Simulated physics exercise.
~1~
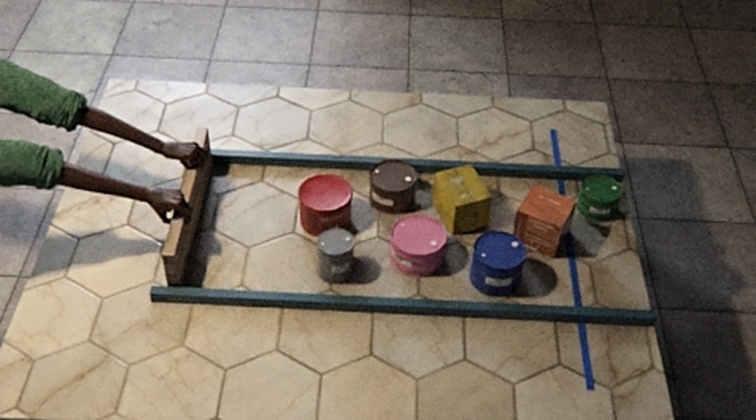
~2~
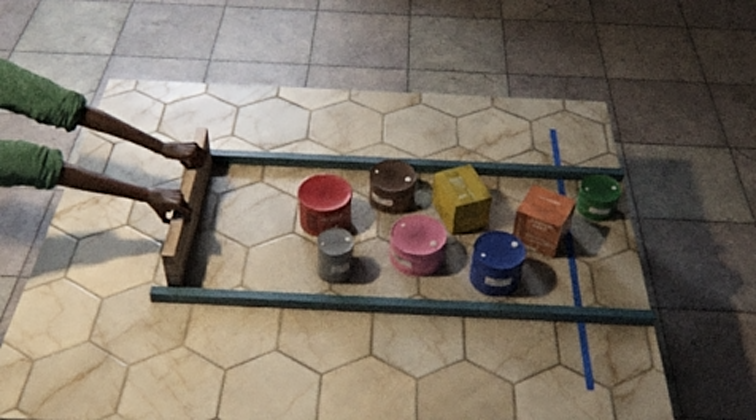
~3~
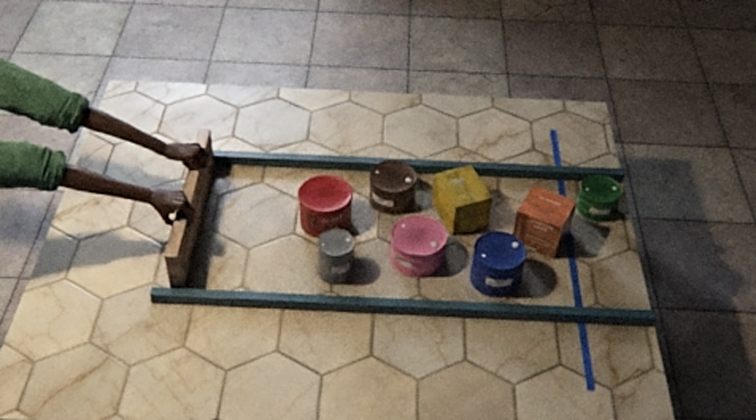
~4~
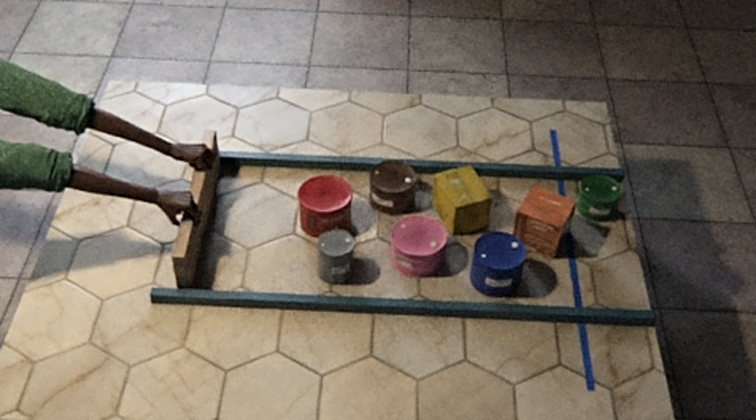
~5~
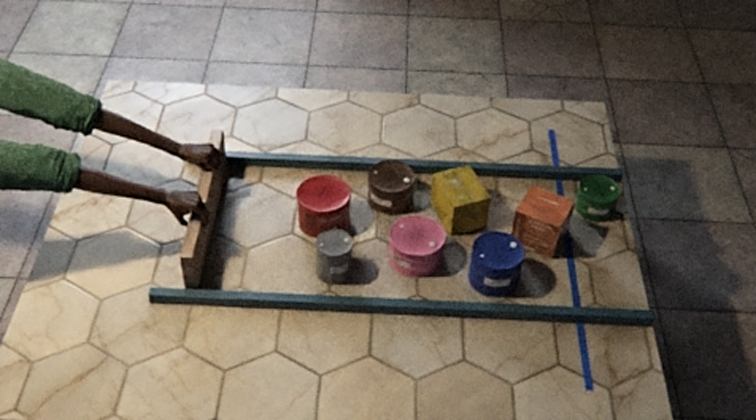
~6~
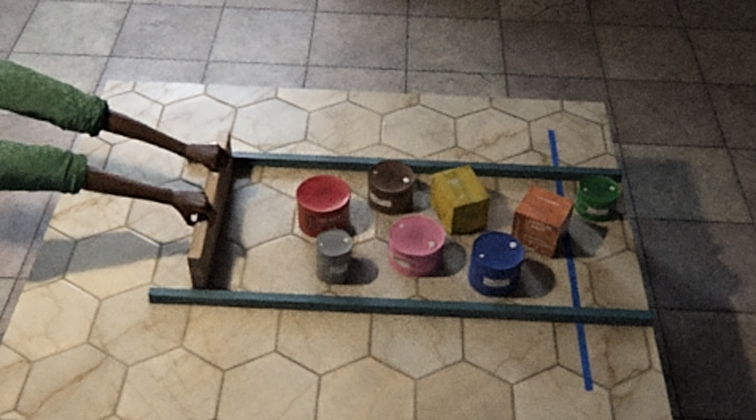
Two hands in green sleeves hold a wooden plank upright at the left end of a lane between two dark teal rails, seen from above on a pale hexagon-tiled surface over grey square tiles. Red, grey, brown and pink canisters, a yellow box, a blue canister, an orange box and a green canister stand rightward, near blue tape. The hands slide the plank slowly a short way right, not touching the objects, which stay practically still.
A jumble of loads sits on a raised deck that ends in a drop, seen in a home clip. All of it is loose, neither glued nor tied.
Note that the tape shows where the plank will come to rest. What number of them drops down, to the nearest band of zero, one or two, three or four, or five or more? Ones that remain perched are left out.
Nearest band: Three or four.
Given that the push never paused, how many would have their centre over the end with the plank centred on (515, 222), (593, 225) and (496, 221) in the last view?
The numbers past the end are 0, 4 and 0.
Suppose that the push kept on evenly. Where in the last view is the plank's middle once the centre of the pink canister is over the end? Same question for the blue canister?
(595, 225) and (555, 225), roughly.
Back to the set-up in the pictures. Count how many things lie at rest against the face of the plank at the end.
Contact count: 3.
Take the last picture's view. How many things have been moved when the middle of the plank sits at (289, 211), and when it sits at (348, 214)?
Tally at point one: 0; at point two: 3.
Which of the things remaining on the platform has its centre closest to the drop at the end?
The pink canister.
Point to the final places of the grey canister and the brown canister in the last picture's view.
In order, first (597, 282), then (586, 185).
A little later, none off yet; green canister at rest near (597, 199); orange box at rest near (542, 222); blue canister at rest near (496, 264).
Next, none off yet; green canister at rest near (597, 199); orange box shifted a little near (566, 228); blue canister shifted about its own width near (545, 279).
When it is over, the number that fall off is three or four; down, yellow box, blue canister, orange box and green canister.
